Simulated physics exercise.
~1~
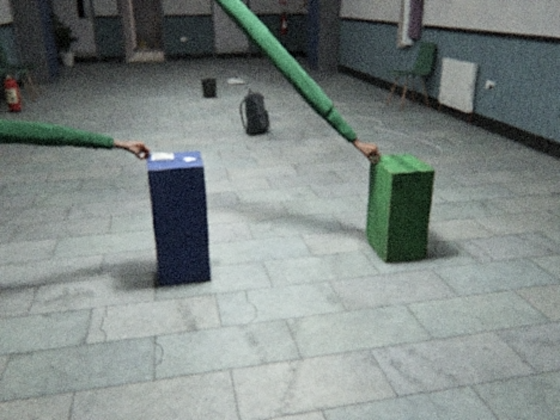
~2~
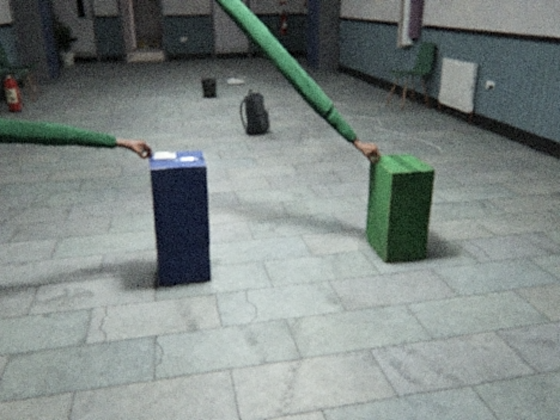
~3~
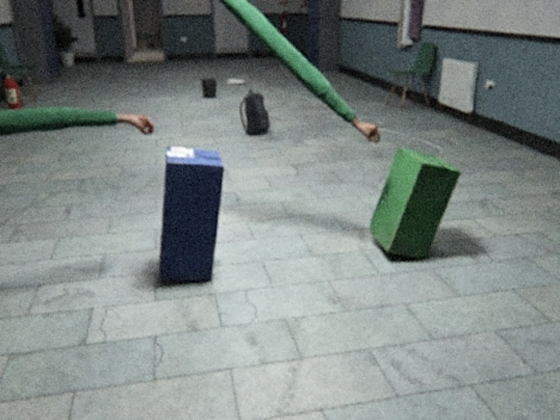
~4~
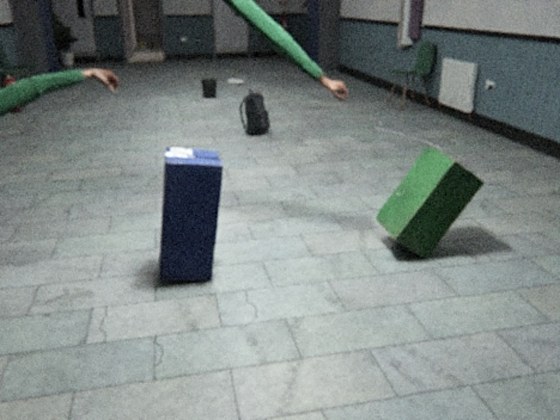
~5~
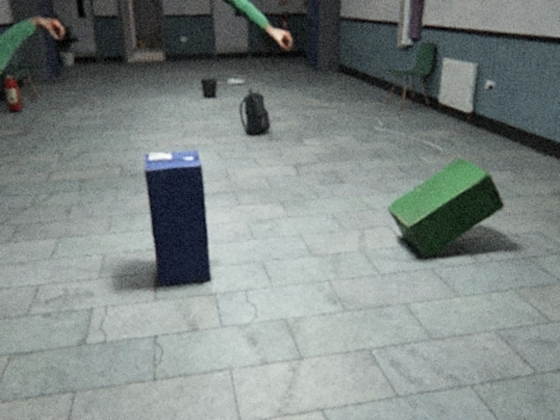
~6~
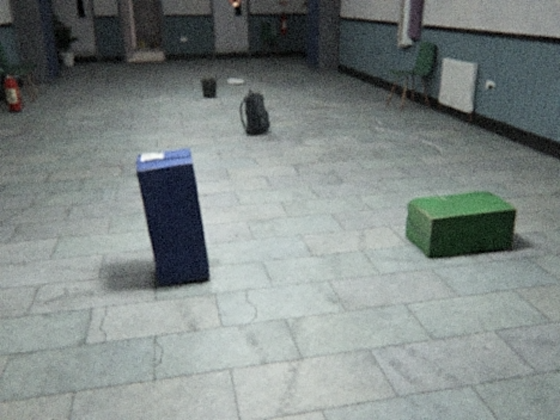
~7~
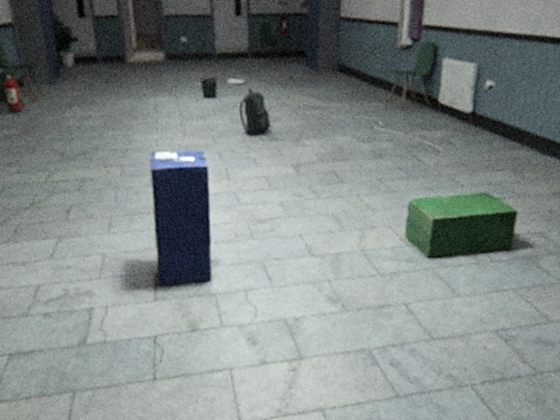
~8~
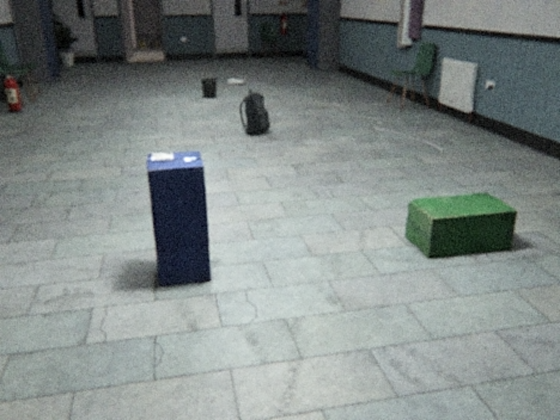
In a wide room with grey floor tiles, seen from a fixed, slightly raised view, a tall blue box stands left of centre and a tall green box stands to the right, with a dark bag farther back between them. Two green-sleeved arms reach in, one hand at the top of each box. Both boxes tip to the right, and the hands let go and draw away. The green box keeps leaning until it drops onto its side. The blue box rocks back left, wobbles slightly and settles upright, while the green one lies still.
